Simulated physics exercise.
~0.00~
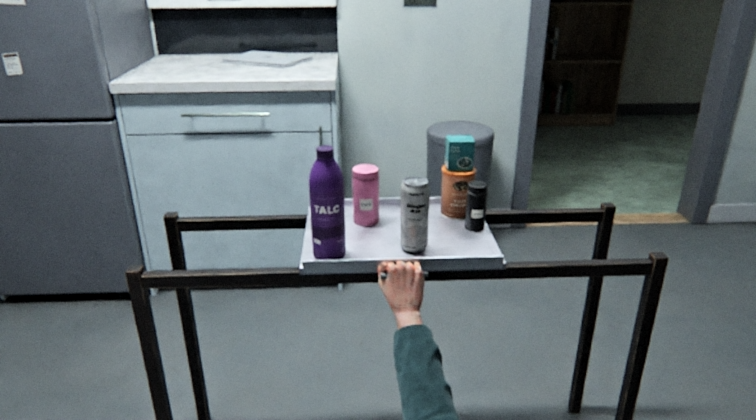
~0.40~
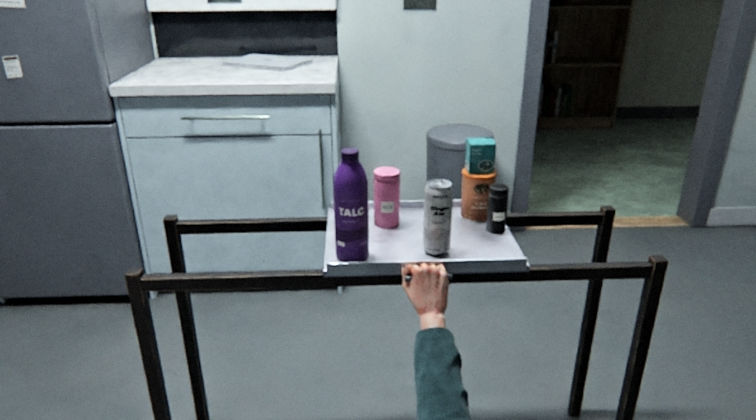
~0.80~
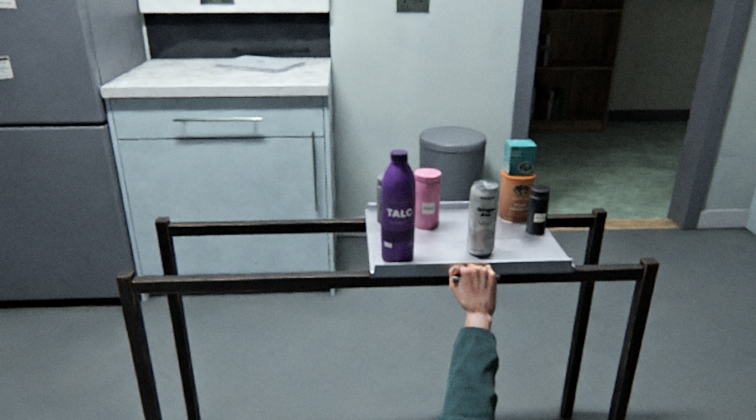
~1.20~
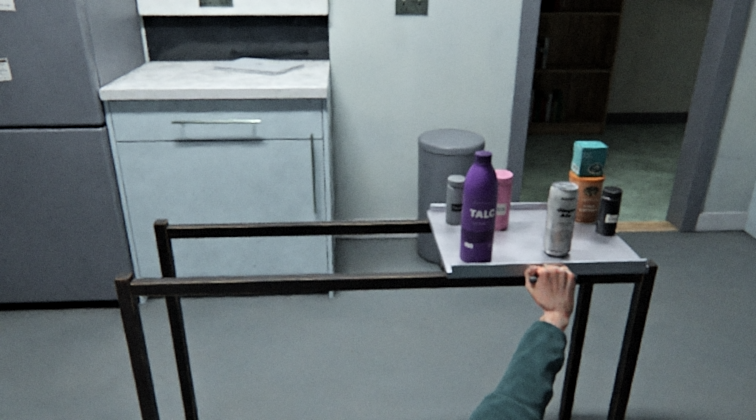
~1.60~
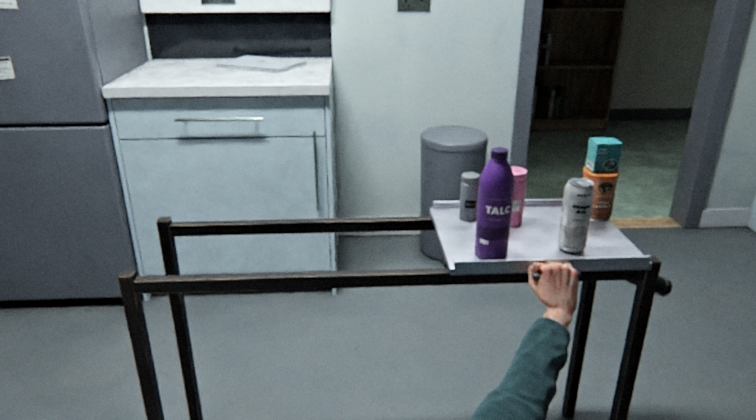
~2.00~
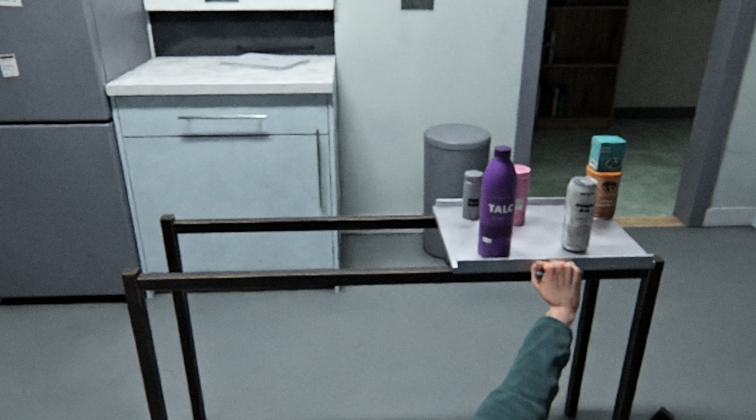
A hand pushes a tray of containers right, and a black one falls off.
